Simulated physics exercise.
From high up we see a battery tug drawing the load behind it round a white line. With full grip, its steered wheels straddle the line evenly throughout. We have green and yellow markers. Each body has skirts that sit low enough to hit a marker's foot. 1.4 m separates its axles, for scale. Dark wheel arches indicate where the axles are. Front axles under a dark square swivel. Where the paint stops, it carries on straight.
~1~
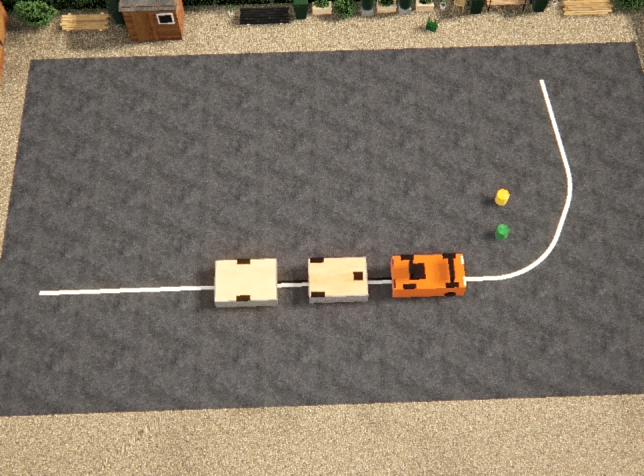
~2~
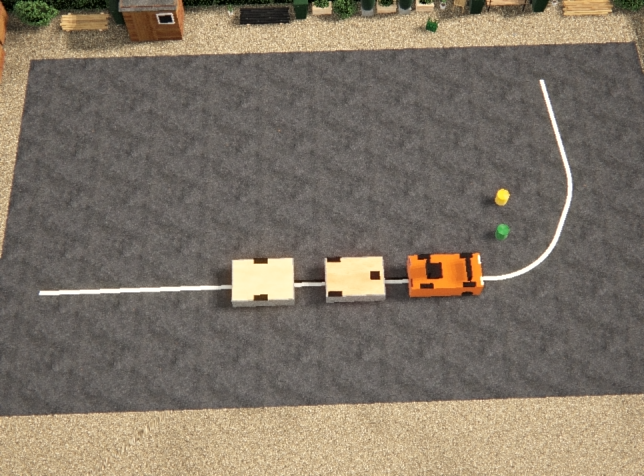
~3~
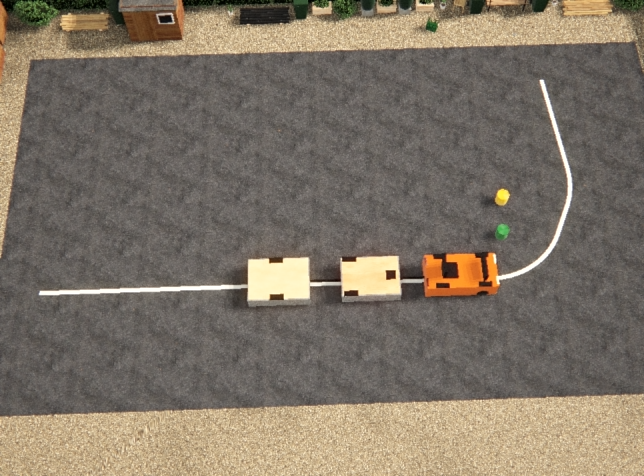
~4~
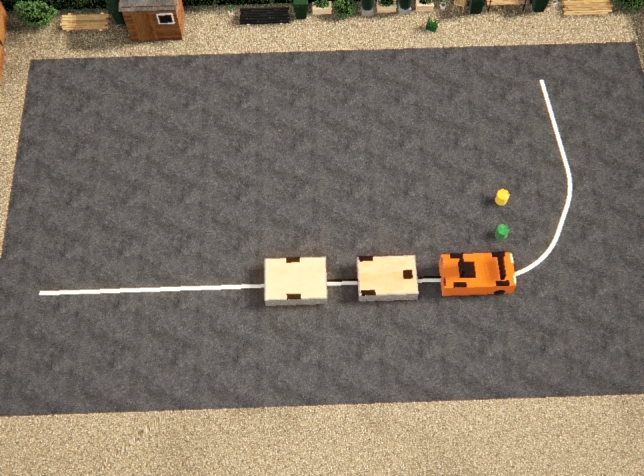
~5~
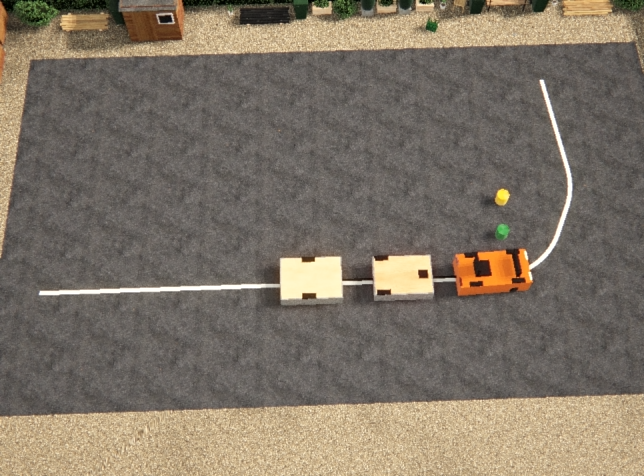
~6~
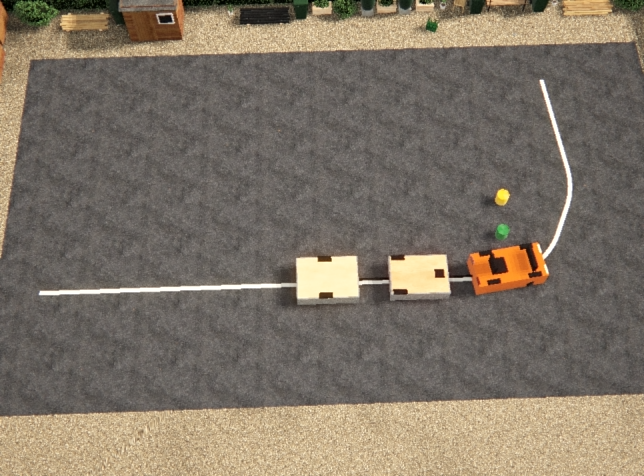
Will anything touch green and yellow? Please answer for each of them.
Green takes a hit, yellow is missed.
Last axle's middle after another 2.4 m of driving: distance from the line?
Roughly 5 centimetres.
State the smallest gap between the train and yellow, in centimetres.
For yellow, it's 30.
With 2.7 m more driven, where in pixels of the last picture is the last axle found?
(398, 274).
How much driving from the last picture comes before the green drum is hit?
4.5 m.
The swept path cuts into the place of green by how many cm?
For green, it's 45.
With 4.5 m more driven, the last axle is at (445, 269) of the last picture, 15 cm off the line; the first trailer has hit green.
With 9.5 m more driven, the last axle is at (538, 205) of the last picture, 100 cm off the line; yellow has been passed with 30 cm to spare.
With 15.4 m more driven, the last axle is at (541, 71) of the last picture, 15 cm off the line; 1 of 2 struck in all.
